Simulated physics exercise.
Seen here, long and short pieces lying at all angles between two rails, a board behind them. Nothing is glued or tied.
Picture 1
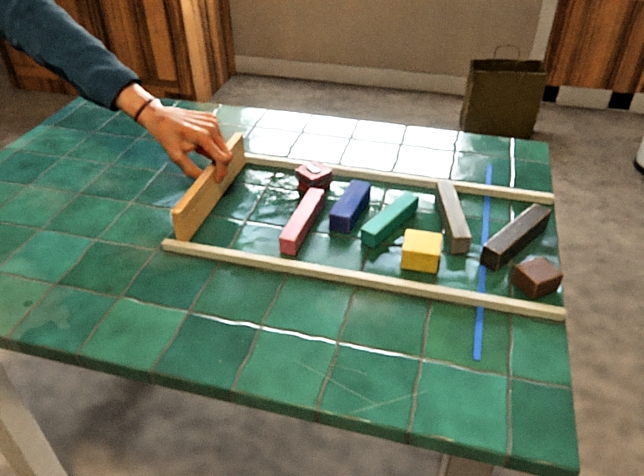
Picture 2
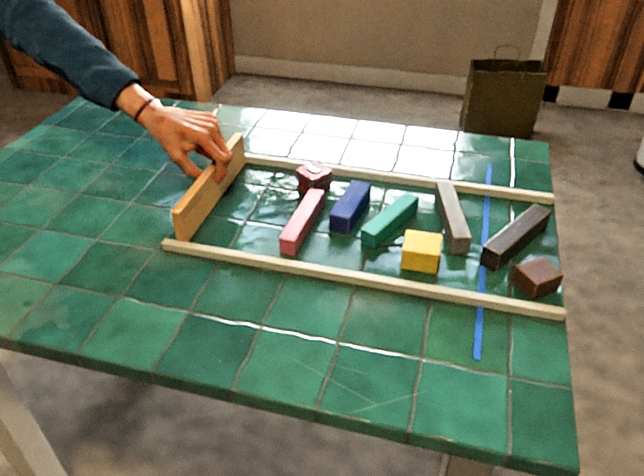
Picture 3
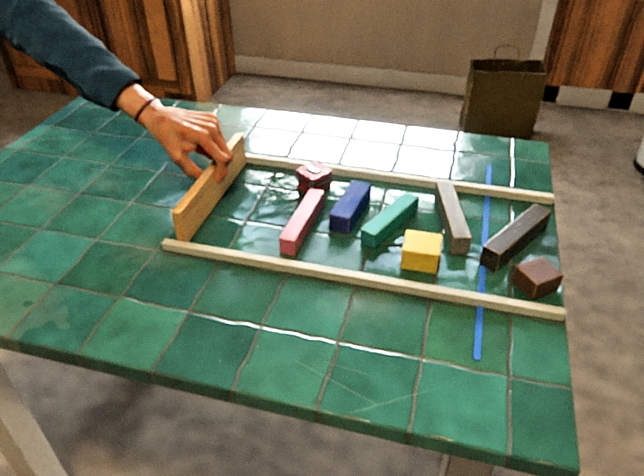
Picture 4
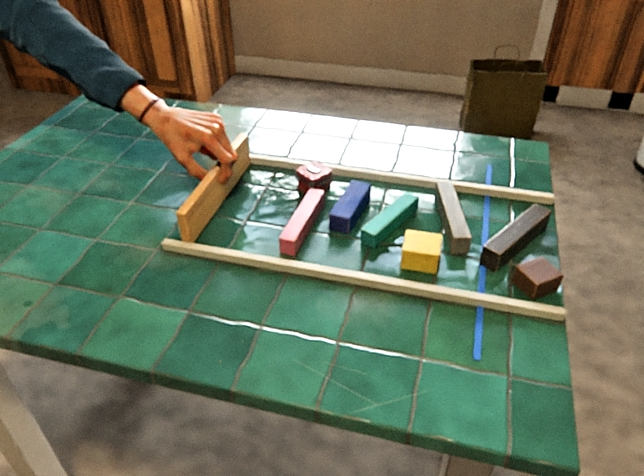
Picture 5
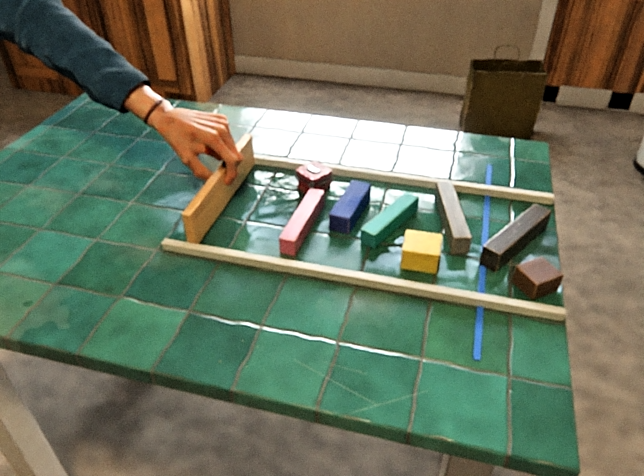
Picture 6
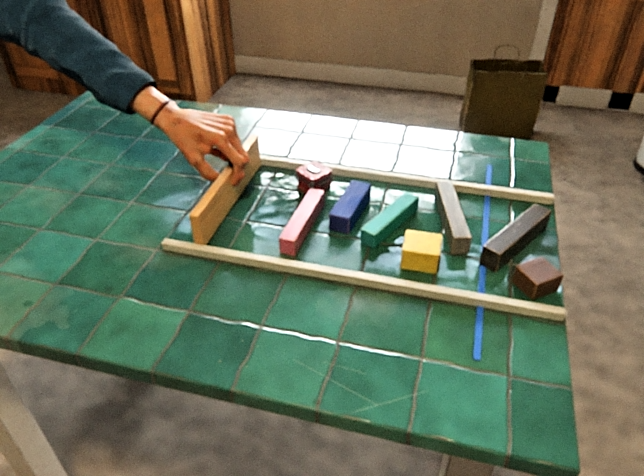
At first, a hand holds a wooden board upright at the left end of two pale rails on a green tiled table, with coloured blocks and bars lying at various angles between them. Then the hand slides the board slightly to the right, while the pieces and the blue strip stay still.
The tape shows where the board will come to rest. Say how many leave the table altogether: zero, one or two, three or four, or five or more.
In the end the number that fall off is three or four.
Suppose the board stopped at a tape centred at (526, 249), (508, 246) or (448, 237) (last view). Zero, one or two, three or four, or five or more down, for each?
Taking them in turn, five or more; three or four; none at all.
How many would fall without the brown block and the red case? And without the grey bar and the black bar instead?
1 in the first case, 0 in the second.
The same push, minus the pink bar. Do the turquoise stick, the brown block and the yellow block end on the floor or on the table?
The turquoise stick survives; the brown block comes down; the yellow block does not fall.
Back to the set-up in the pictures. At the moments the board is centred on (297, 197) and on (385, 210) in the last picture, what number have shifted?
1 and 6.
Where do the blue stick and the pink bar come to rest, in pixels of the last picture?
The blue stick stops around (522, 231); the pink bar around (493, 250).
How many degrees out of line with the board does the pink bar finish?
Roughly 0° out of line.
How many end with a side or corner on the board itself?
In contact: 2.
Soon after, none off yet; brown block at rest near (537, 278); black bar at rest near (516, 237); grey bar at rest near (452, 215).
At rest, the number that fall off is three or four; fallen, grey bar, black bar and brown block.
